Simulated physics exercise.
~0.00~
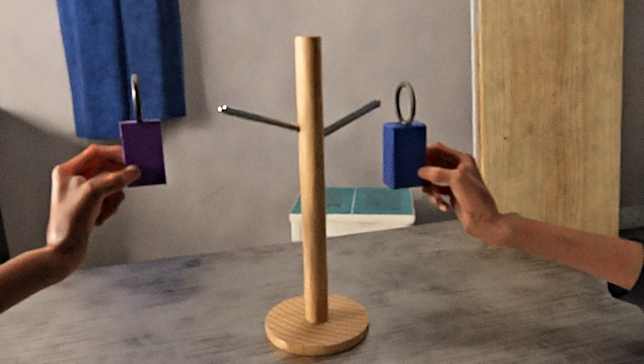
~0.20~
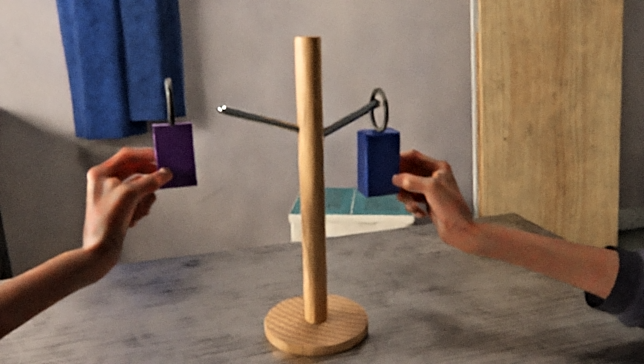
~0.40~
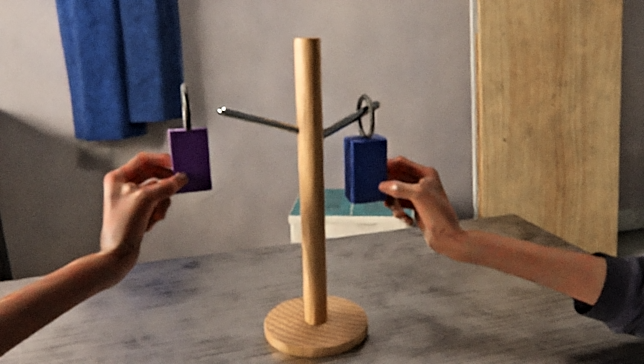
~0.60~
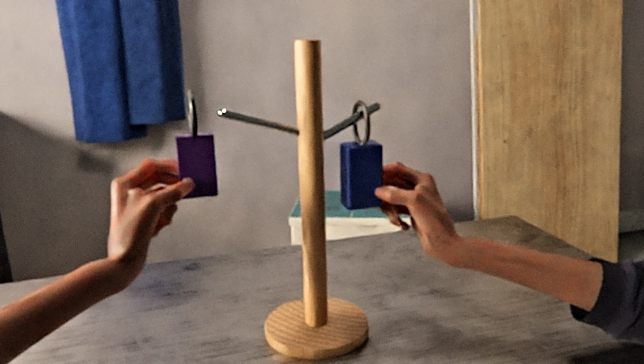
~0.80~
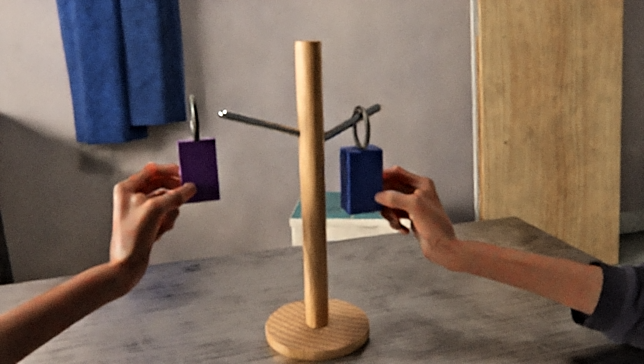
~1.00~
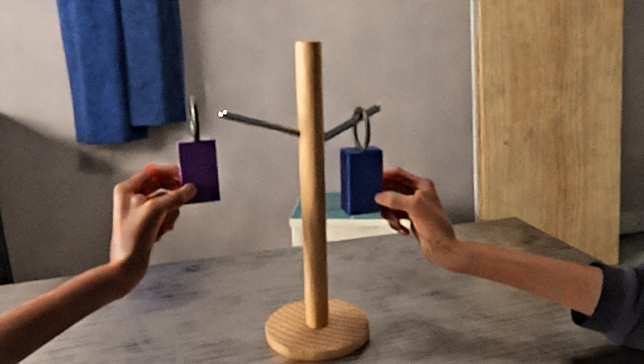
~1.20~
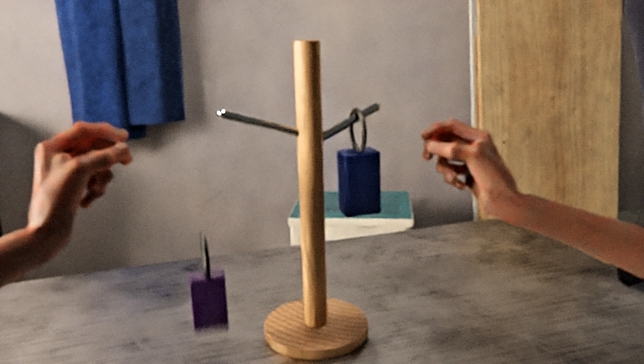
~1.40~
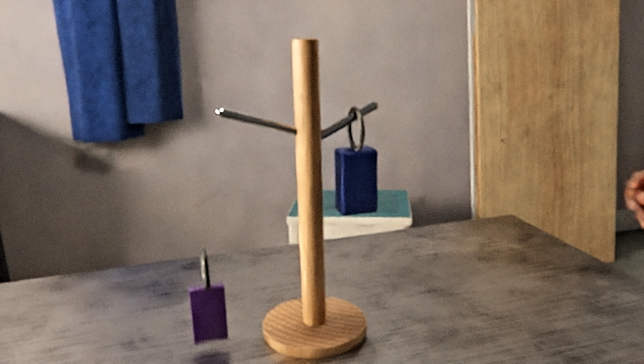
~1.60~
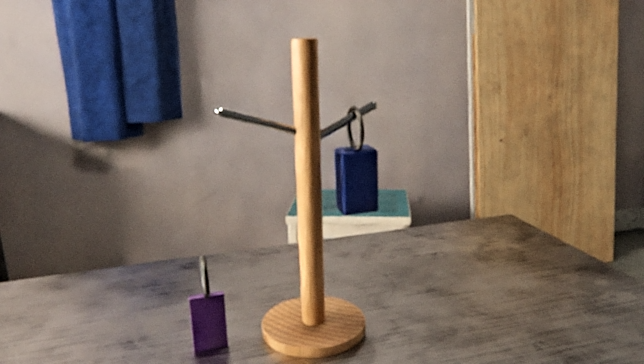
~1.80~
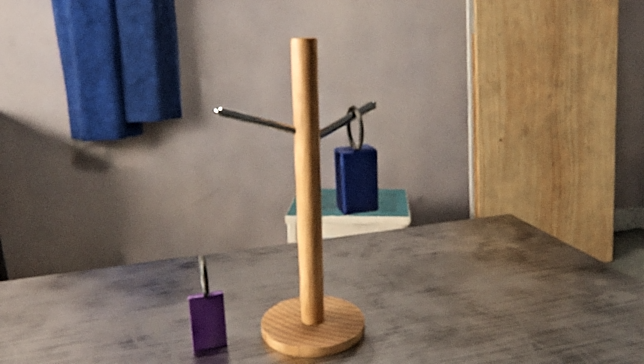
At a wooden peg stand, hands release two tags; the blue hangs, the purple drops.
